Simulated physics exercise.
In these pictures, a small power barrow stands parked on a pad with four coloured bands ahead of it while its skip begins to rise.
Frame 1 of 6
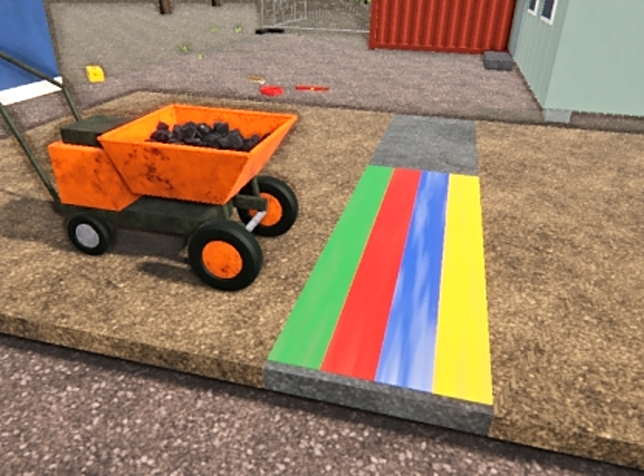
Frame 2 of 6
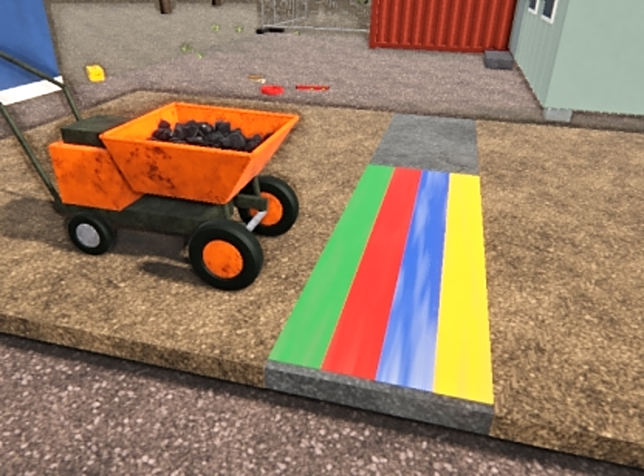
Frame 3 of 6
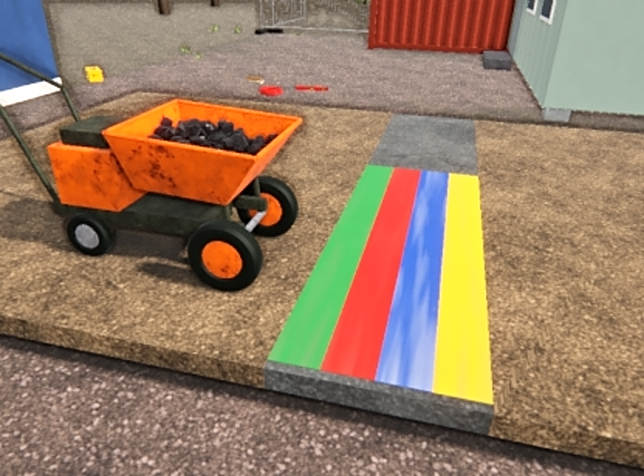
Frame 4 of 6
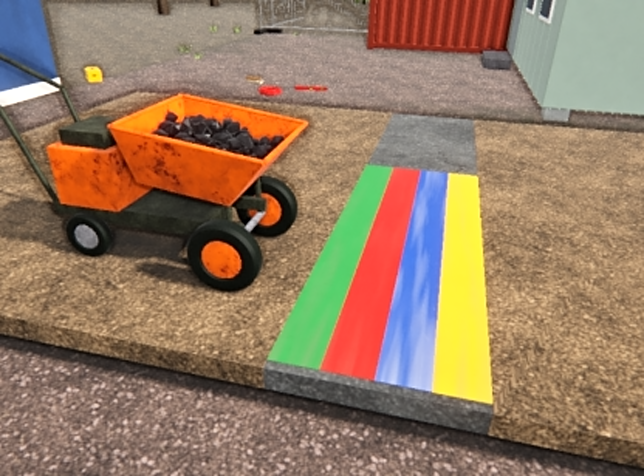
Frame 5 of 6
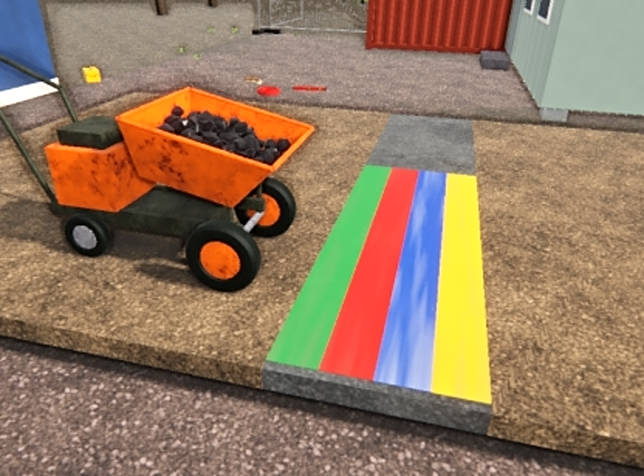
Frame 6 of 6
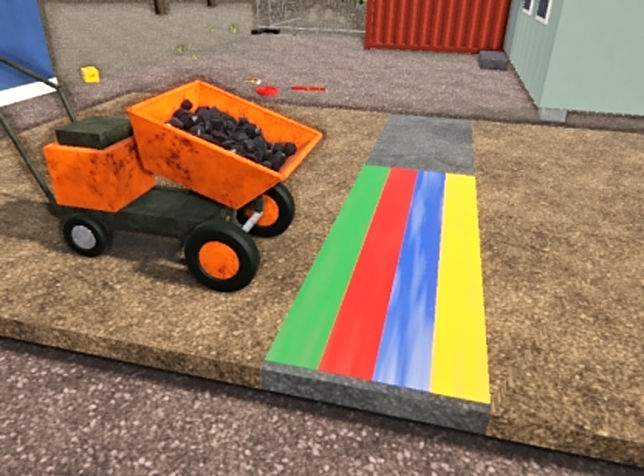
An orange power barrow with dark green framing stands on a brown, gritty outdoor pad, seen from slightly above, with a red container and pale green building behind. Black lumps fill its skip, and green, red, blue and yellow bands lie side by side on a grey-edged strip to its right. The skip starts level, then slowly tilts forward to the right, while the wheels stay put and the view barely shifts.
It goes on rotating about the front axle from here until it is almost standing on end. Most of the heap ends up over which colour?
It ends up mostly over red.
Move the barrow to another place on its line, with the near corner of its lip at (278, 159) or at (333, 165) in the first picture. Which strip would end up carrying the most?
Result, place 1: The strip in blue; place 2: The yellow one.
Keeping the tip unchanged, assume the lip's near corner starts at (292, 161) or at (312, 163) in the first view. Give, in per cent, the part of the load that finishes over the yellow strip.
In order, 20 % followed by 30 %.
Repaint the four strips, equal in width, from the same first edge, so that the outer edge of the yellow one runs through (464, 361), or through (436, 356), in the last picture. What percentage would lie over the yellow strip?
I'd say some 10 % for the first and some 20 % for the second.
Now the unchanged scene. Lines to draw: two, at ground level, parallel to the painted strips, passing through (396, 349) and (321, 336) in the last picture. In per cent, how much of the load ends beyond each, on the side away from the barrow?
The first comes to 30 per cent, the second to 70 per cent.
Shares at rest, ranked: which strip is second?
The runner-up is the strip in blue.
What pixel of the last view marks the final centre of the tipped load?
I'd say the middle ends up at about (391, 281).
Shortly afterwards, skip tipped steeply; the whole lot in the skip.
Next, skip tipped right over; the bulk in the skip; only a few over the green strip; near a quarter over the red strip; only a few over the blue strip; only a few falling.
Some moments later, skip tipped right over; near a third in the skip; only a few over the green strip; near a third over the red strip; near a quarter over the blue strip; a little over the yellow strip; only a few off the paint.
In the end, skip tipped right over; near a quarter in the skip; only a few over the green strip; near a third over the red strip; near a quarter over the blue strip; a little over the yellow strip; only a few off the paint.
